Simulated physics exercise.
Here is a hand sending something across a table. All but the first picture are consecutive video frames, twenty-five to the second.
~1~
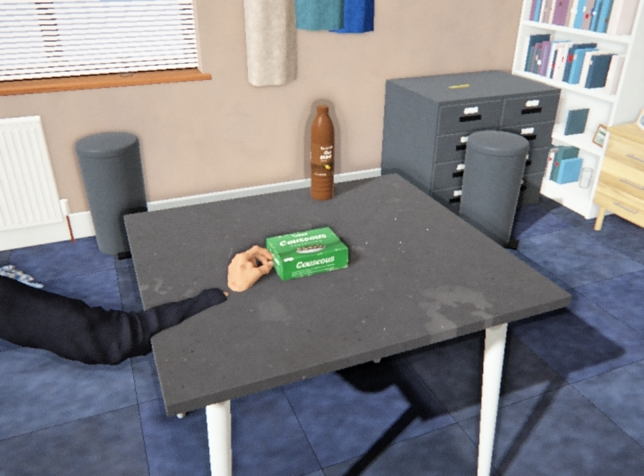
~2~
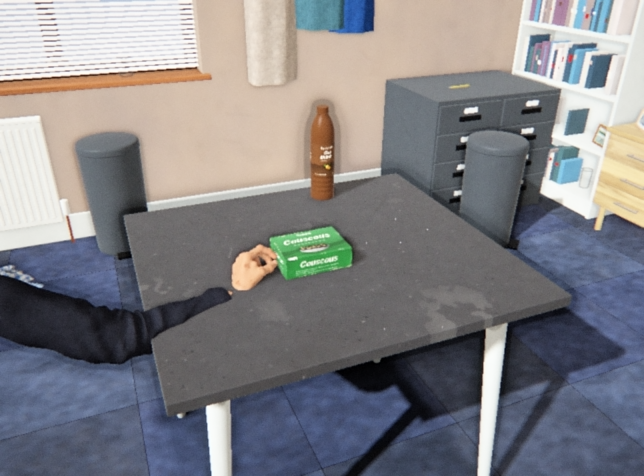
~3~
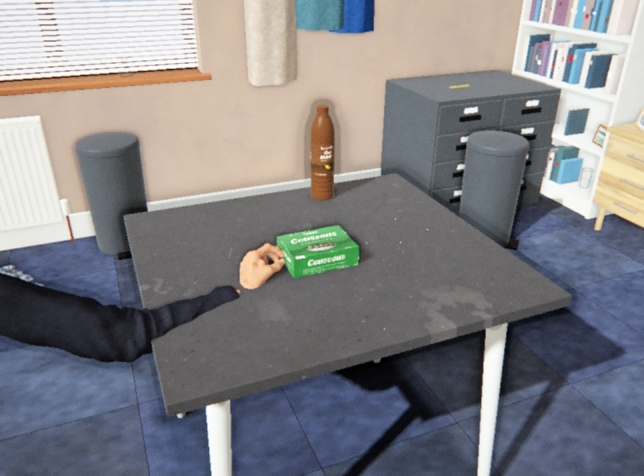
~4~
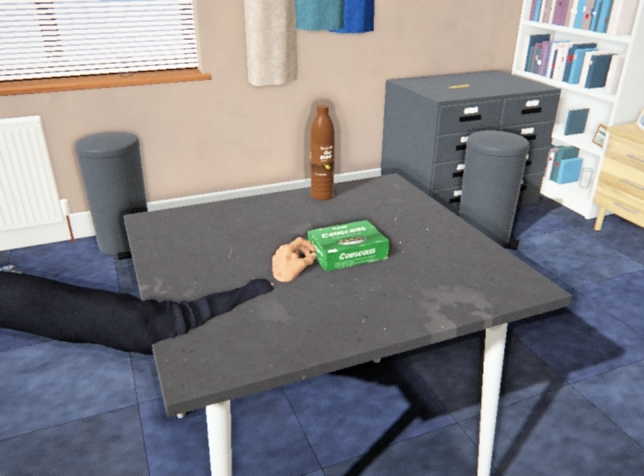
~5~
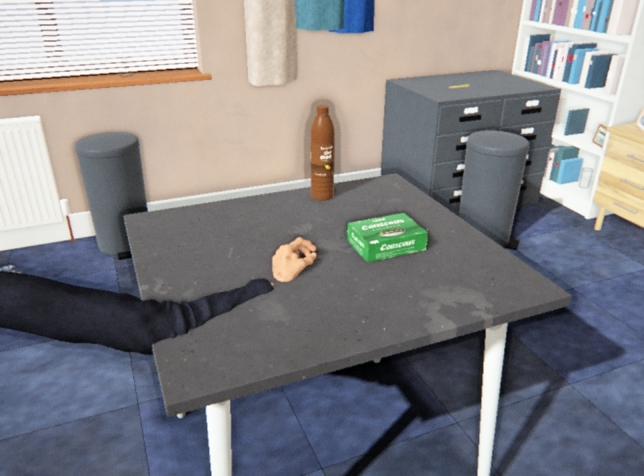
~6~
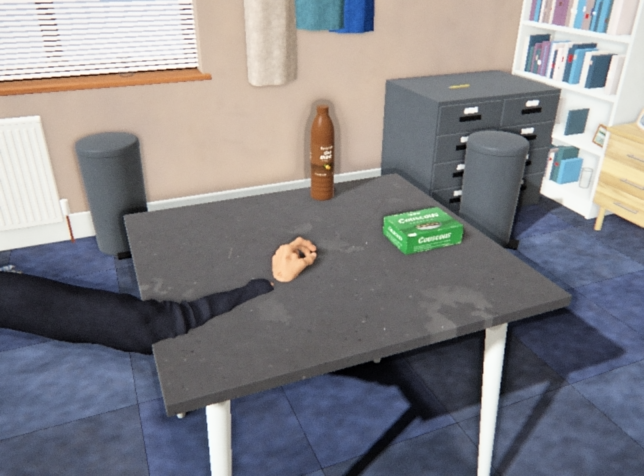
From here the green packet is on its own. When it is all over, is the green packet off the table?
The green packet falls off the table.
Then, 0.10 s later than the last frame, green packet now off the table.
Then, 0.30 s later than the last frame, things are still on the move.
Then, 0.50 s later than the last frame, as before.
When it is over, off the table, green packet.
